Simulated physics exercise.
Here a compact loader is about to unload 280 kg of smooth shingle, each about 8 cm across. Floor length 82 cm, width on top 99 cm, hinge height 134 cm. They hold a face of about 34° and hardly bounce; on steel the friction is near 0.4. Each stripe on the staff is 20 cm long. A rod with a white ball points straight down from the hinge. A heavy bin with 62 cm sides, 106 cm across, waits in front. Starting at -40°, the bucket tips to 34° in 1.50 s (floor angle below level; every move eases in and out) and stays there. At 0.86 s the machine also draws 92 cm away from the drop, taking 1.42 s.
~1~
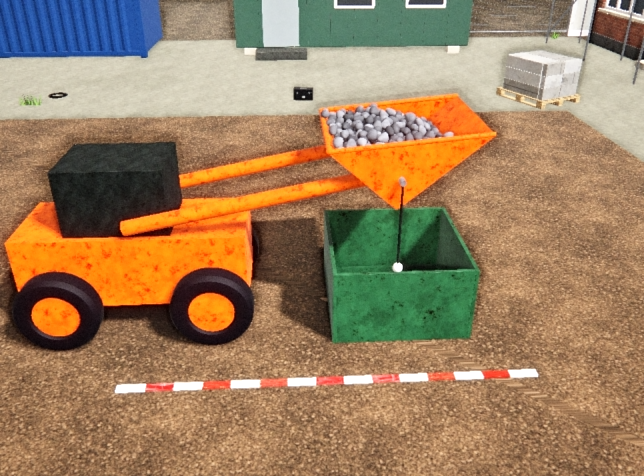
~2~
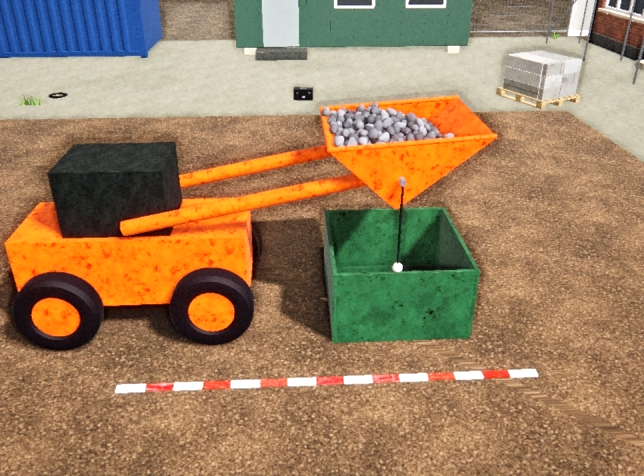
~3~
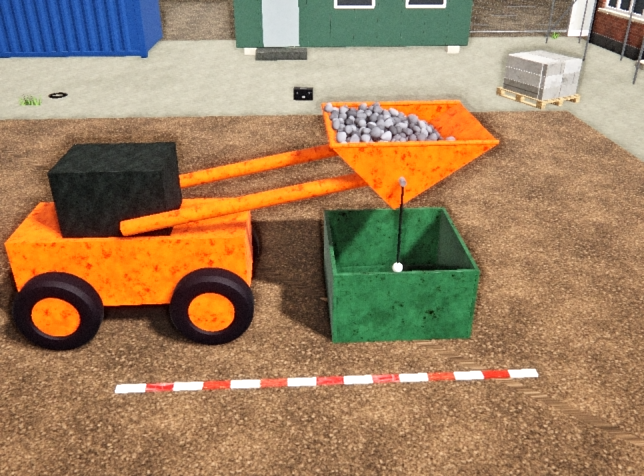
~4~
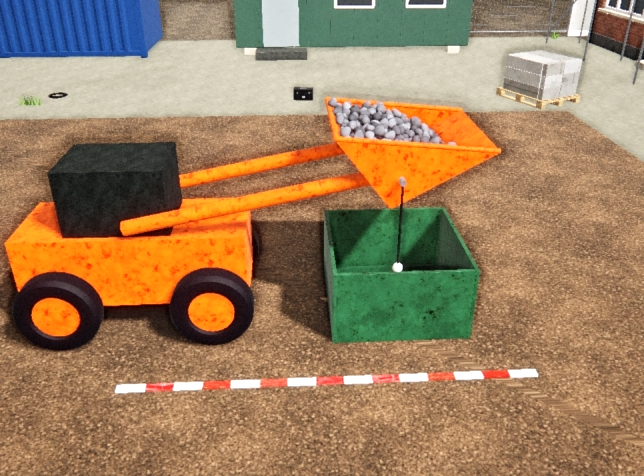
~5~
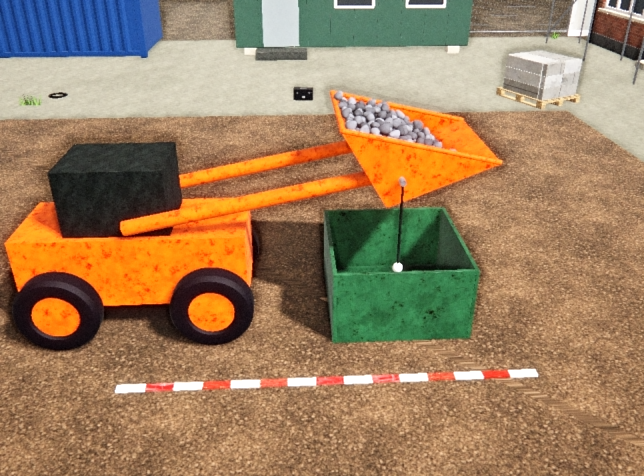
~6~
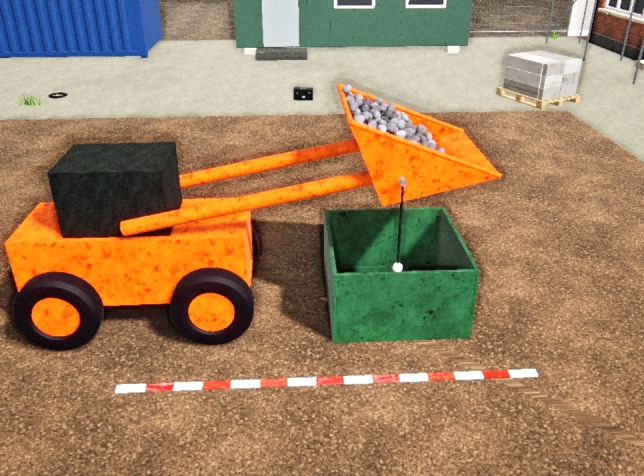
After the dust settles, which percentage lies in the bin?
Close to 85 in a hundred.
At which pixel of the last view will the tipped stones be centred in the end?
Around (418, 287).
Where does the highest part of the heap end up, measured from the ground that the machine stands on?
Some 36 cm above that level.
A little later the floor is at 22°; 98 % in the bucket, 1 % in the bin; the foremost stones are at (458, 198).
Then the floor is at 34°; 20 % in the bucket, 67 % in the bin, 13 % beside or beyond the bin; the foremost stones are at (515, 289).
Later still the floor is at 34°; 0 % in the bucket, 87 % in the bin, 13 % beside or beyond the bin; the foremost stones are at (577, 291).
In the end the floor is at 34°; 0 % in the bucket, 87 % in the bin, 13 % beside or beyond the bin; the foremost stones are at (577, 291).
